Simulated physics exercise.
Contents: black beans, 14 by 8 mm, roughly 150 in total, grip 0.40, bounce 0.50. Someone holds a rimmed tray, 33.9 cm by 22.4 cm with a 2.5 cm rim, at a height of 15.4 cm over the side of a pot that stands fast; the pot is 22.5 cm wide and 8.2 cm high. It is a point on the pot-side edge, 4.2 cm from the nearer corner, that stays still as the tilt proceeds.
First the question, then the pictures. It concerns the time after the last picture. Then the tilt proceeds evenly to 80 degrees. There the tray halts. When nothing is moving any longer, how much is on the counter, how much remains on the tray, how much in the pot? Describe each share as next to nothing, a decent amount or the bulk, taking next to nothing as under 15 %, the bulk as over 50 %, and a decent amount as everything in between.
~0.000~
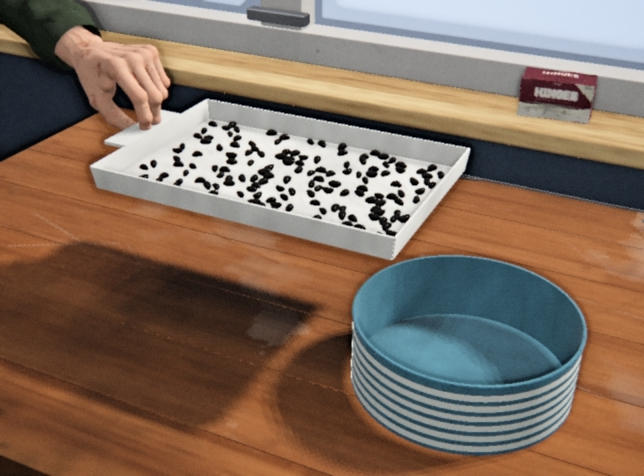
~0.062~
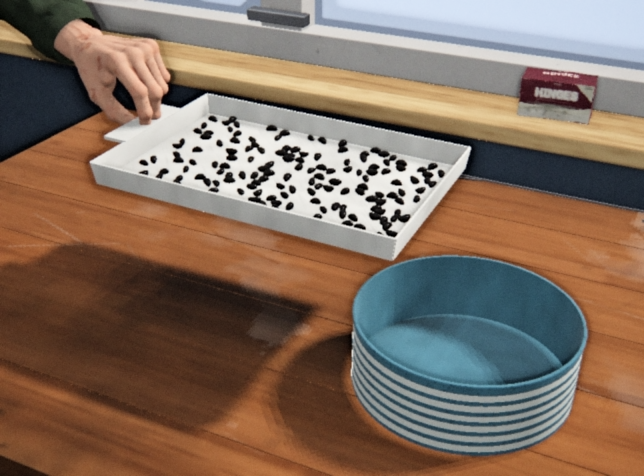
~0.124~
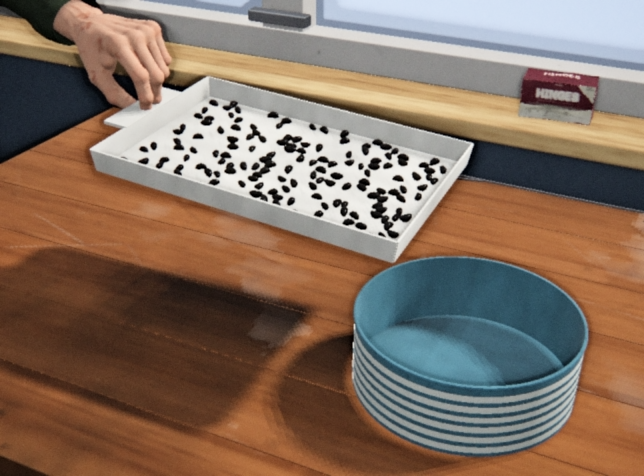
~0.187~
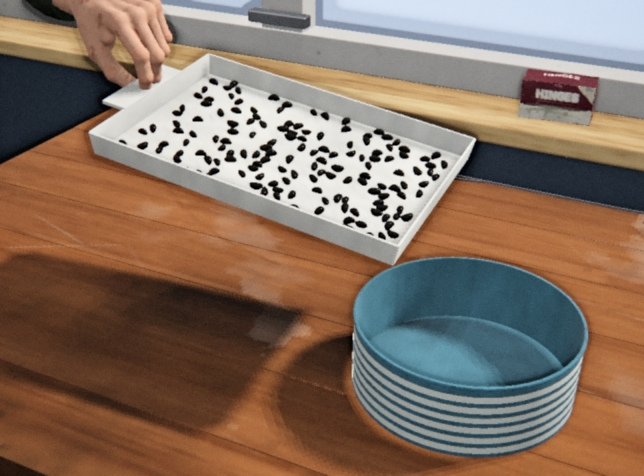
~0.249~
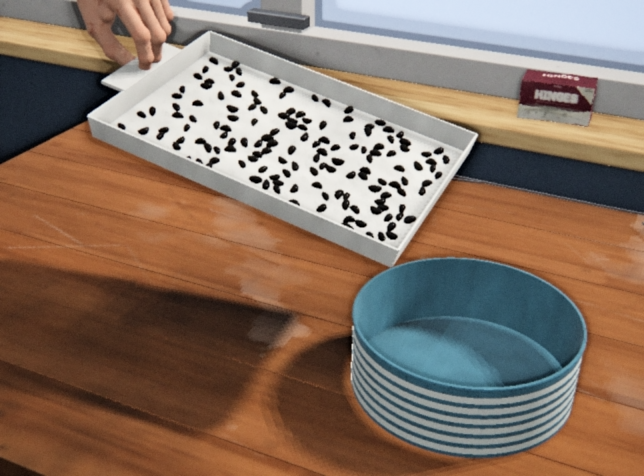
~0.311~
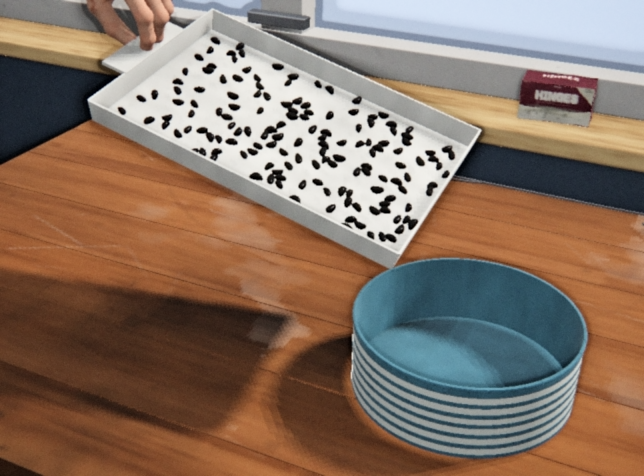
As I see it, counter: Most likely a tiny share ends up there; tray: Most likely a good portion ends up there; pot: Most likely the lion's share ends up there.
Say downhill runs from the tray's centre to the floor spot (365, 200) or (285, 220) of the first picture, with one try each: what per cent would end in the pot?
The share comes to roughly 20 in a hundred, then roughly 35 in a hundred.
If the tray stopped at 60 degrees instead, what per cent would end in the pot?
It would land at about 30 percent.
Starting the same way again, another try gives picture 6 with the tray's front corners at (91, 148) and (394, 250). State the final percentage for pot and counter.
You'd end with pot at 30 and counter at 40.
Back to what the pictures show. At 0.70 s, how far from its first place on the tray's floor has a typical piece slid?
I'd say close to 11 centimetres.
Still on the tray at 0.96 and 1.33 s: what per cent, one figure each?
Roughly 85 then 60.
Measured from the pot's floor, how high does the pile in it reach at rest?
Around 1.5 cm above the floor.
After 0.70 s, tilt 48 degrees; the tray holds 100 %, the pot 0 %.
After 0.96 s, tilt 68 degrees; the tray holds 85 %, the pot 5 %.
After 1.33 s, tilt 80 degrees; the tray holds 60 %, the pot 40 %.
In the end, at 3.3 s, counter 0 %, tray 25 %, pot 75 %.
